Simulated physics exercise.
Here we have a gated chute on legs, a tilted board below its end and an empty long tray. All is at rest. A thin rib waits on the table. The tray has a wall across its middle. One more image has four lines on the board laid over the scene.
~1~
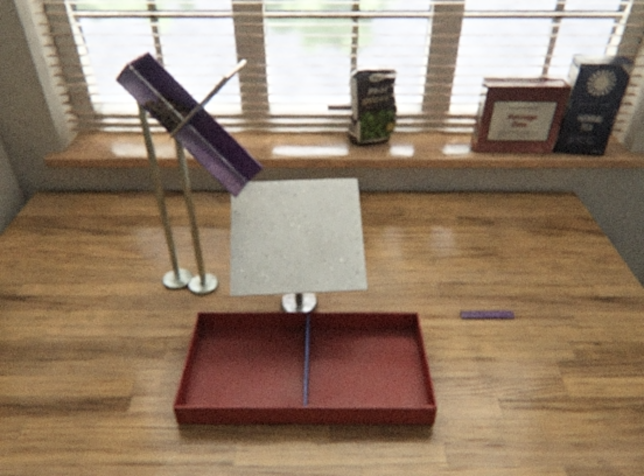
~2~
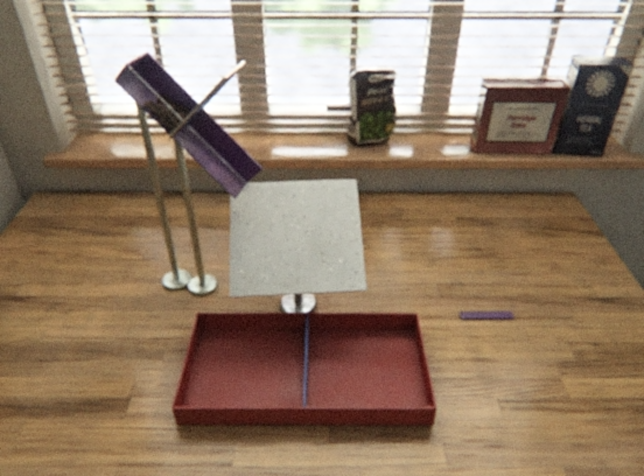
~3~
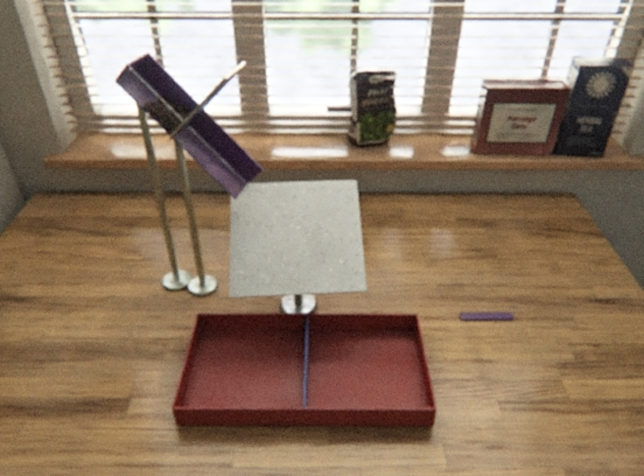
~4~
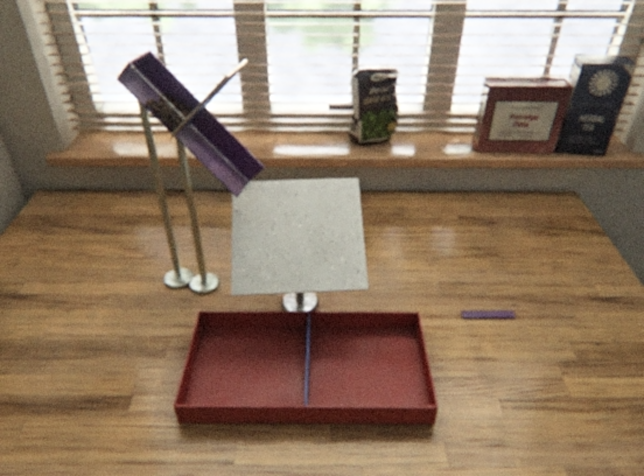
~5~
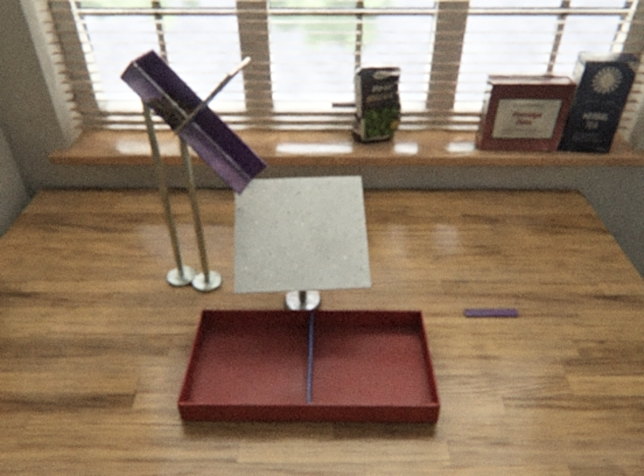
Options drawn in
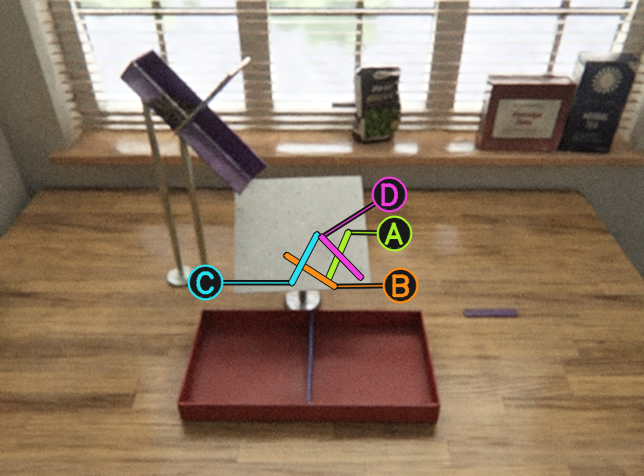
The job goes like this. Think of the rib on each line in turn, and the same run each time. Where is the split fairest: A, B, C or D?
A works best here.
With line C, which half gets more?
The left half.
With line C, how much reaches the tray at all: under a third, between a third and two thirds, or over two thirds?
Over two thirds.
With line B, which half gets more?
Right.
On the marked copy, line A from (348, 232) to (327, 281); line B from (286, 255) to (334, 286); line C from (317, 234) to (291, 282); line D from (321, 237) to (360, 277).
Choosing A, of what is caught, close to a third in the left half, close to two thirds in the right.
Choosing B, of what is caught, a small share in the left half, the bulk in the right.
Choosing C, of what is caught, all but a few in the left half, a small share in the right.
Choosing D, of what is caught, a small share in the left half, the bulk in the right.
